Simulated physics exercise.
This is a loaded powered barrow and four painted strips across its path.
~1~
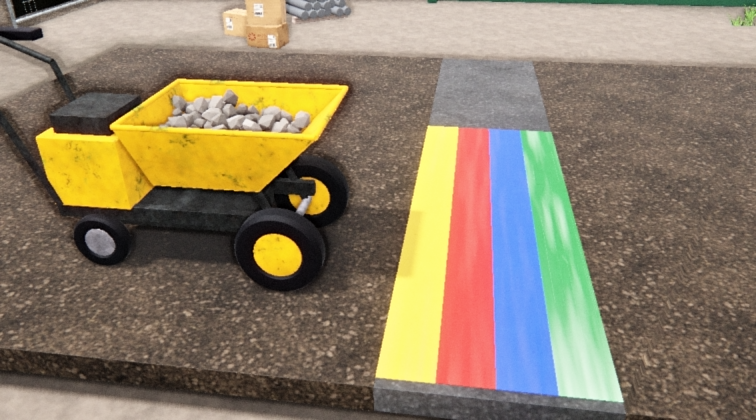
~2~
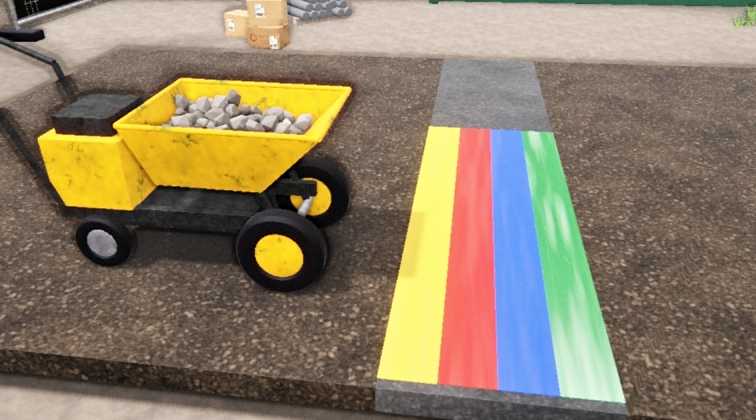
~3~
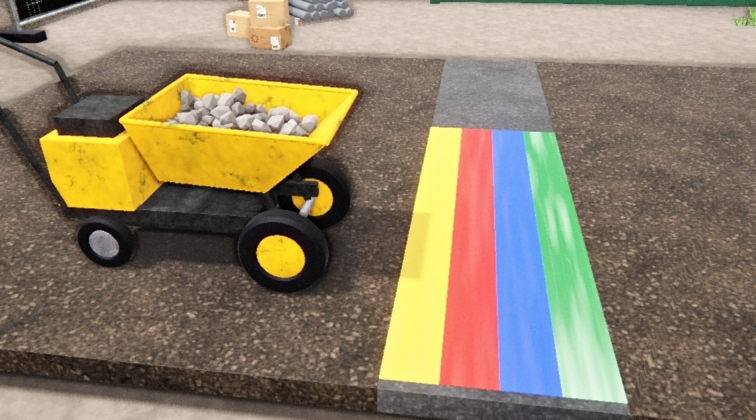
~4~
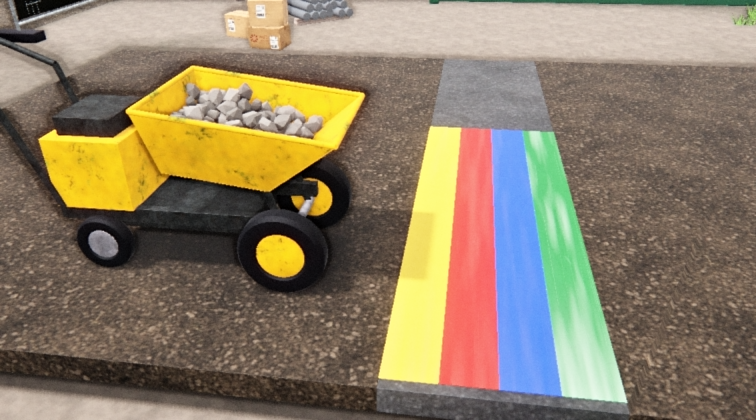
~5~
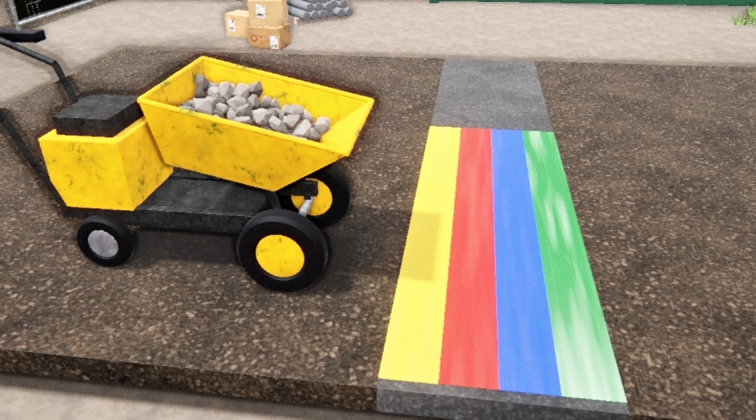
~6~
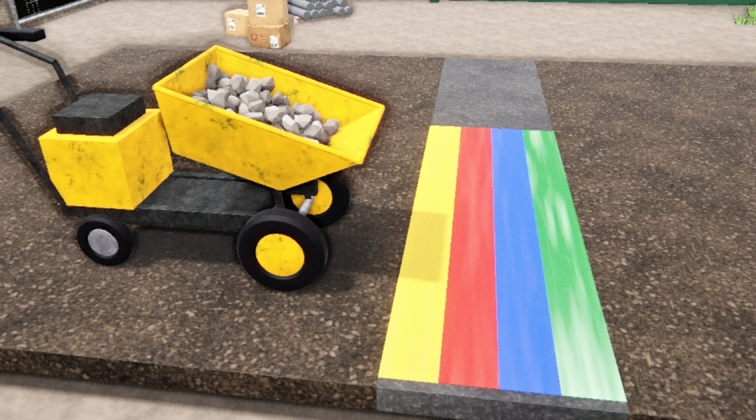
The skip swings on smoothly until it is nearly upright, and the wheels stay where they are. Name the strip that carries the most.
The red strip carries the most.
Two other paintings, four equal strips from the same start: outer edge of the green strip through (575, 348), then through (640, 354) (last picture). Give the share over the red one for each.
The first gives 30 %, the second 40 %.
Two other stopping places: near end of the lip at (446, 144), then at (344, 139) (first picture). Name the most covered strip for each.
At the first place the green strip, at the second the red strip.
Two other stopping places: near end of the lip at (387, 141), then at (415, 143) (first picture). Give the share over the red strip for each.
The first gives 10 %, the second 0 %.
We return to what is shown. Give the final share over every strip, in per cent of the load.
About: Yellow strip 20, red strip 40, blue strip 20, green strip 5 per cent.
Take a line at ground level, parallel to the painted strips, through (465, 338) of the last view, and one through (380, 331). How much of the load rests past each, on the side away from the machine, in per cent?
About 50 and 90 per cent.
Shortly afterwards, skip tipped steeply; the whole lot in the skip.
Next, skip tipped right over; near two thirds in the skip; a little over the yellow strip; near a quarter over the red strip; only a few over the blue strip.
Some moments later, skip tipped right over; a little in the skip; near a quarter over the yellow strip; near half over the red strip; near a quarter over the blue strip; a little over the green strip; only a few off the paint.
In the end, skip tipped right over; a little in the skip; near a quarter over the yellow strip; near a third over the red strip; near a quarter over the blue strip; a little over the green strip; only a few off the paint.
